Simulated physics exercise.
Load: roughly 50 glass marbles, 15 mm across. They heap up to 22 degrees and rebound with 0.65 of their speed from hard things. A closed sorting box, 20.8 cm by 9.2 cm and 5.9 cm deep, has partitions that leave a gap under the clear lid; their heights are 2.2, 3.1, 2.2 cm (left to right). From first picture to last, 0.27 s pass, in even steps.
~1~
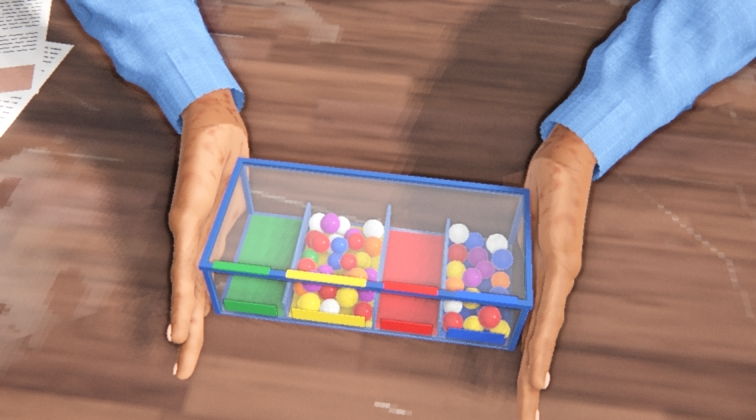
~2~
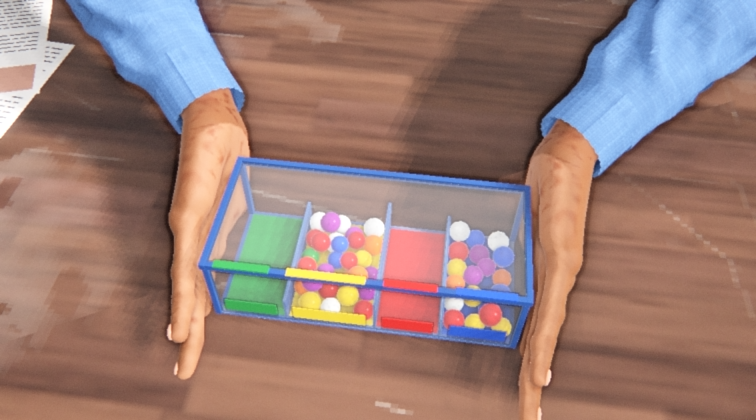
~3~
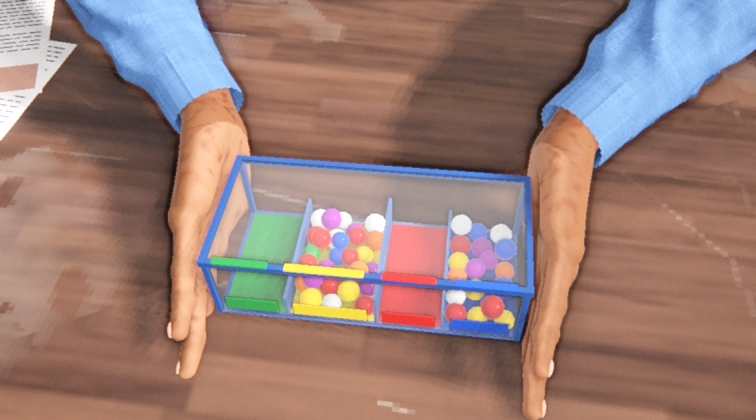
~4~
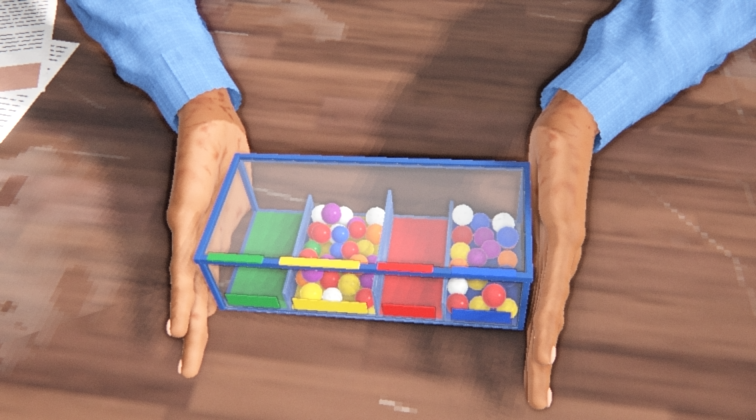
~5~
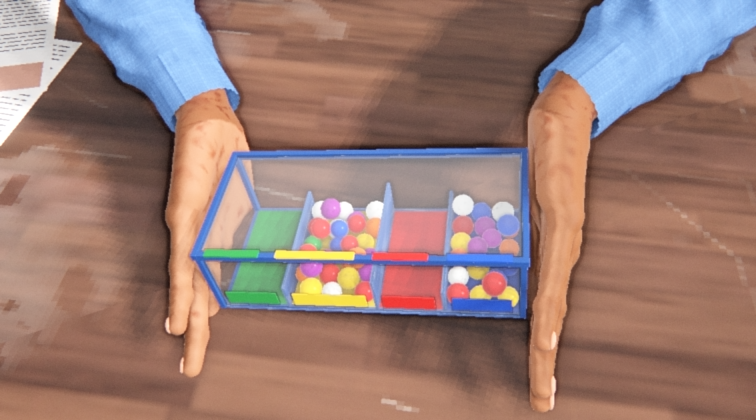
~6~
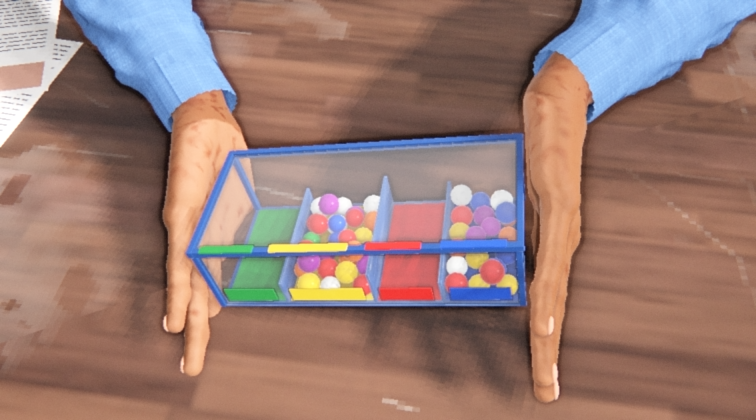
A clear, blue-edged box sits between two hands in light blue sleeves, seen from above at an angle over a dark brown wooden table with papers at the upper left. Its four compartments run green, yellow, red and blue, with multicoloured balls in the yellow and blue ones. The hands slowly tilt the box, its right side rising slightly, while the balls shift little and the view stays still.
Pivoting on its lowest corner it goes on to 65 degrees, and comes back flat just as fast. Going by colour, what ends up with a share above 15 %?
Red: Below, blue: Above, green: Below, yellow: Above.
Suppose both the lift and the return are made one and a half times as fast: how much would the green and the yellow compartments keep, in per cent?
Green 10, yellow 55.
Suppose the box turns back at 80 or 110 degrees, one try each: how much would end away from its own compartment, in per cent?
Some 35 and 95 per cent.
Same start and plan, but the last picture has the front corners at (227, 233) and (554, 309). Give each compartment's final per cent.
Red 0, blue 50, green 0, yellow 50.
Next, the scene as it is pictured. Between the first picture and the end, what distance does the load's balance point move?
About 1.5 cm.
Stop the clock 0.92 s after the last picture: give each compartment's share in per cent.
Red 5, blue 35, green 5, yellow 55.
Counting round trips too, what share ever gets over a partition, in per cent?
Some 10 per cent.
Then, 0.92 s after the last picture, tilt 65 degrees; red 5 %, blue 35 %, green 5 %, yellow 55 %.
Then, 1.53 s after the last picture, tilt 28 degrees; red 5 %, blue 35 %, green 10 %, yellow 55 %.
Then, 2.19 s after the last picture, tilt 0 degrees; red 5 %, blue 35 %, green 10 %, yellow 55 %.
In the end, red 5 %, blue 35 %, green 10 %, yellow 55 %.
